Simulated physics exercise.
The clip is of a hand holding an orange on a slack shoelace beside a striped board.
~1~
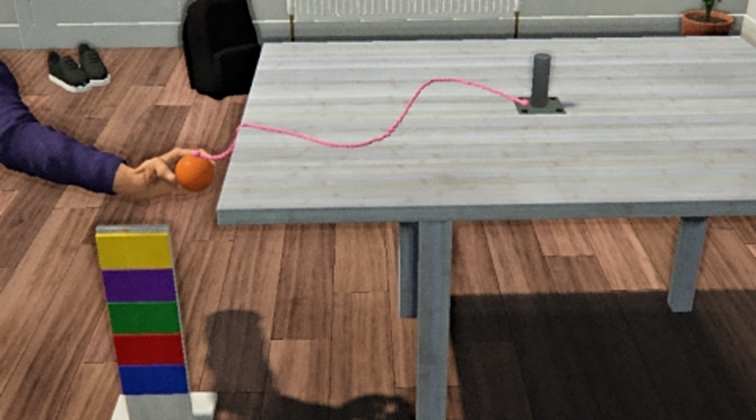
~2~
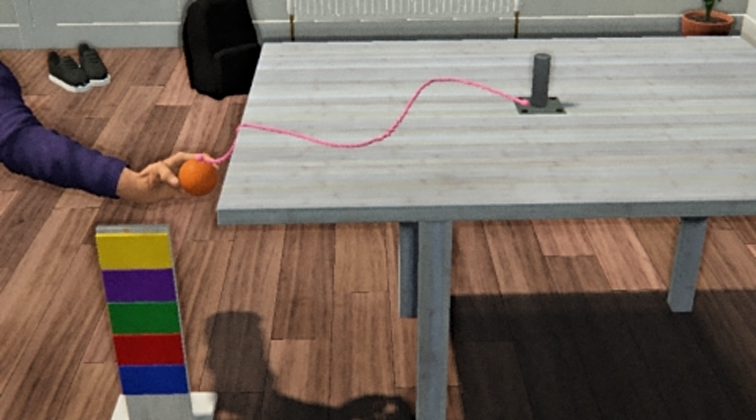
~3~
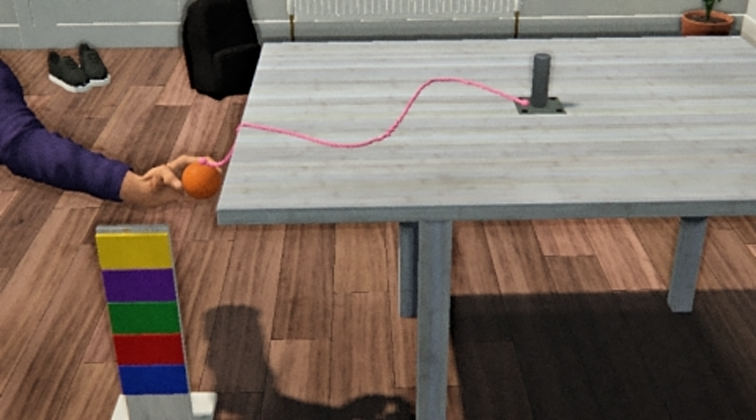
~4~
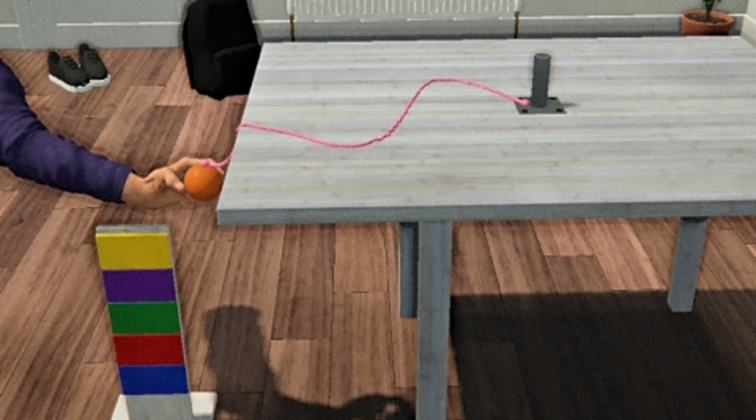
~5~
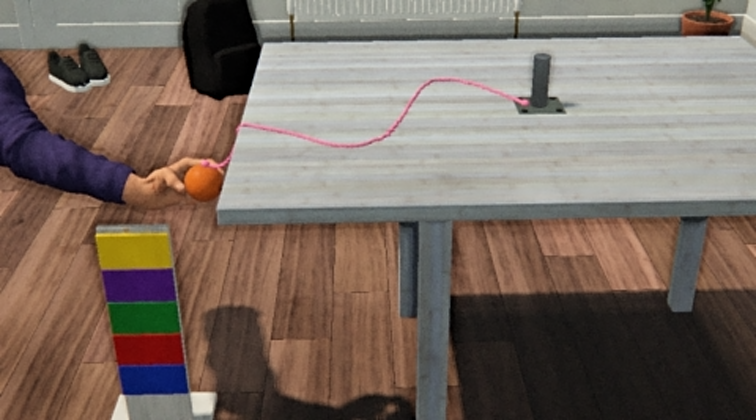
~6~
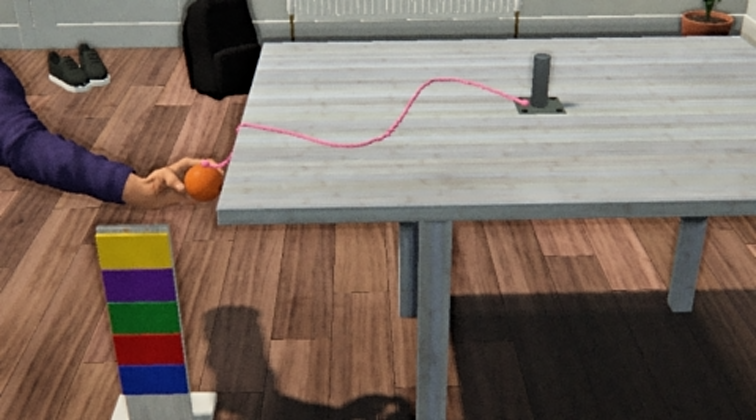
Hand holding an orange ball on a slack pink cord beside a table, shifting it slightly right and down above a striped board.
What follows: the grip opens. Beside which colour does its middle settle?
At red.
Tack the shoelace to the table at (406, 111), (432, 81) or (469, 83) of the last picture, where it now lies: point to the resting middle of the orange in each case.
About (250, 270), (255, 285) and (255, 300).
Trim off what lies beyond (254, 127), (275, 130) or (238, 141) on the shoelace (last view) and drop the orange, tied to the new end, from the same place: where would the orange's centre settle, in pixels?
Near (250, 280), (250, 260) and (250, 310).
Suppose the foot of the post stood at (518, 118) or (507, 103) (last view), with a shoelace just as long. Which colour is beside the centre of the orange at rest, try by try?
Taking them in turn: Blue; blue.
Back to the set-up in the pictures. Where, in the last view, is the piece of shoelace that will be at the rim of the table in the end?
That spot is around (388, 132).
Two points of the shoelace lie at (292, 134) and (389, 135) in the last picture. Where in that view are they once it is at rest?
About (256, 218), and the other about (244, 123).
Soon after, orange near (252, 307); level with green.
After that, orange near (261, 326); level with red.
In the end, orange near (266, 330); level with red. Its centre hangs level with the red band.
